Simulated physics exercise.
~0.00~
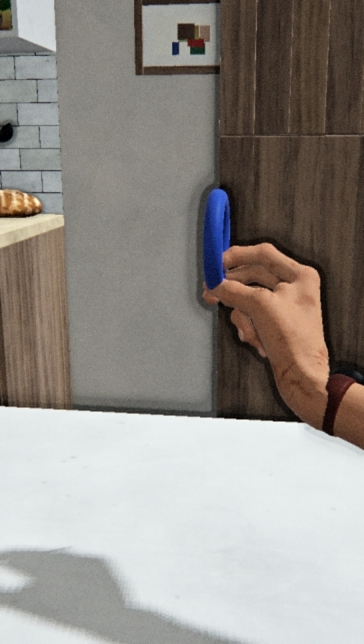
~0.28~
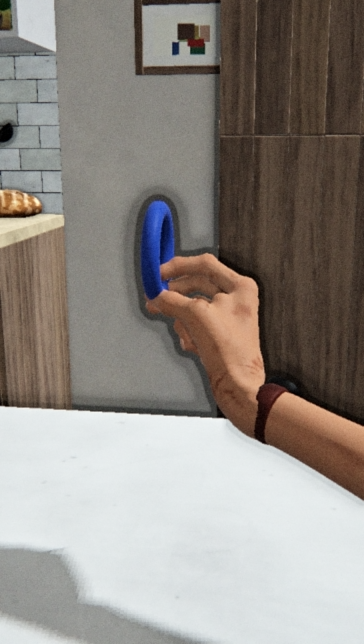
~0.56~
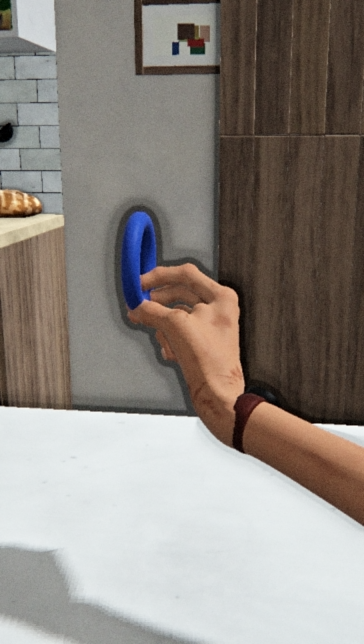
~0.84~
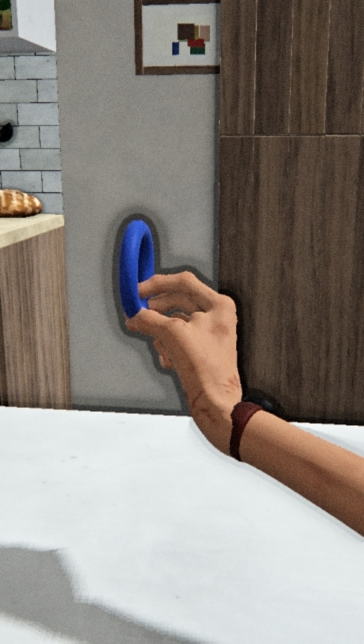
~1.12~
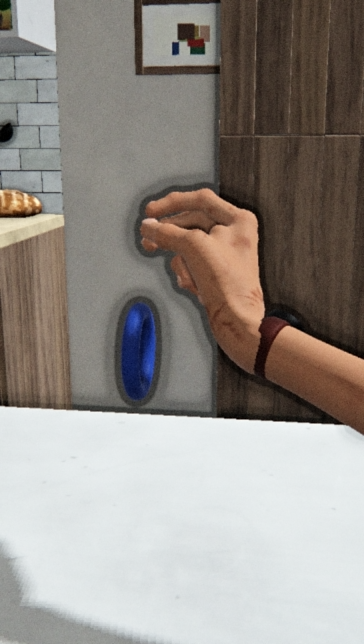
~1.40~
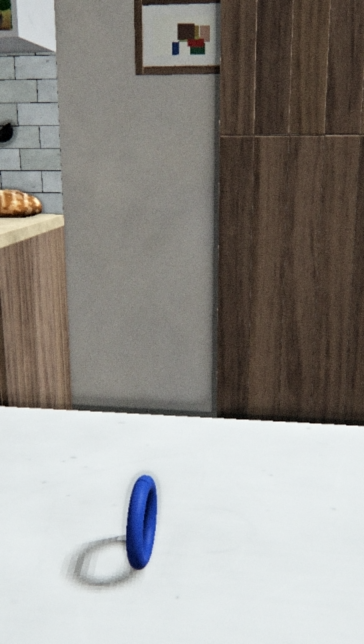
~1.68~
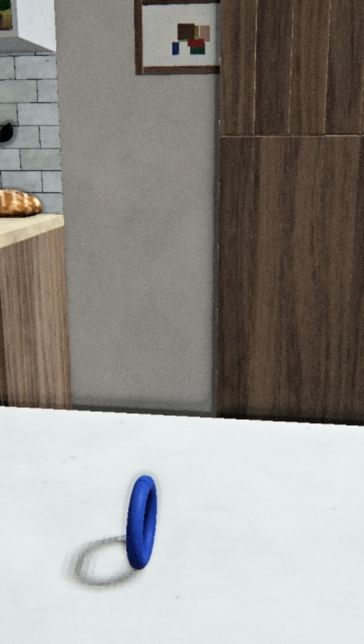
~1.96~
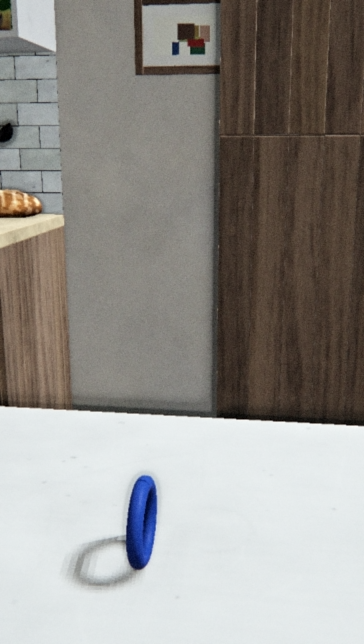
The clip opens on a hand with a dark red wristband holding a blue ring, seemingly a roll of tape, upright above a white table in a kitchen. The hand carries the ring left in front of a plain grey wall, then lowers it slightly and steadies it there. The fingers let go and draw back to the right, and with no hook visible, the ring drops straight down through the air. The hand leaves the view. The ring ends up standing on its edge on the tabletop, casting a soft shadow, and stays still.
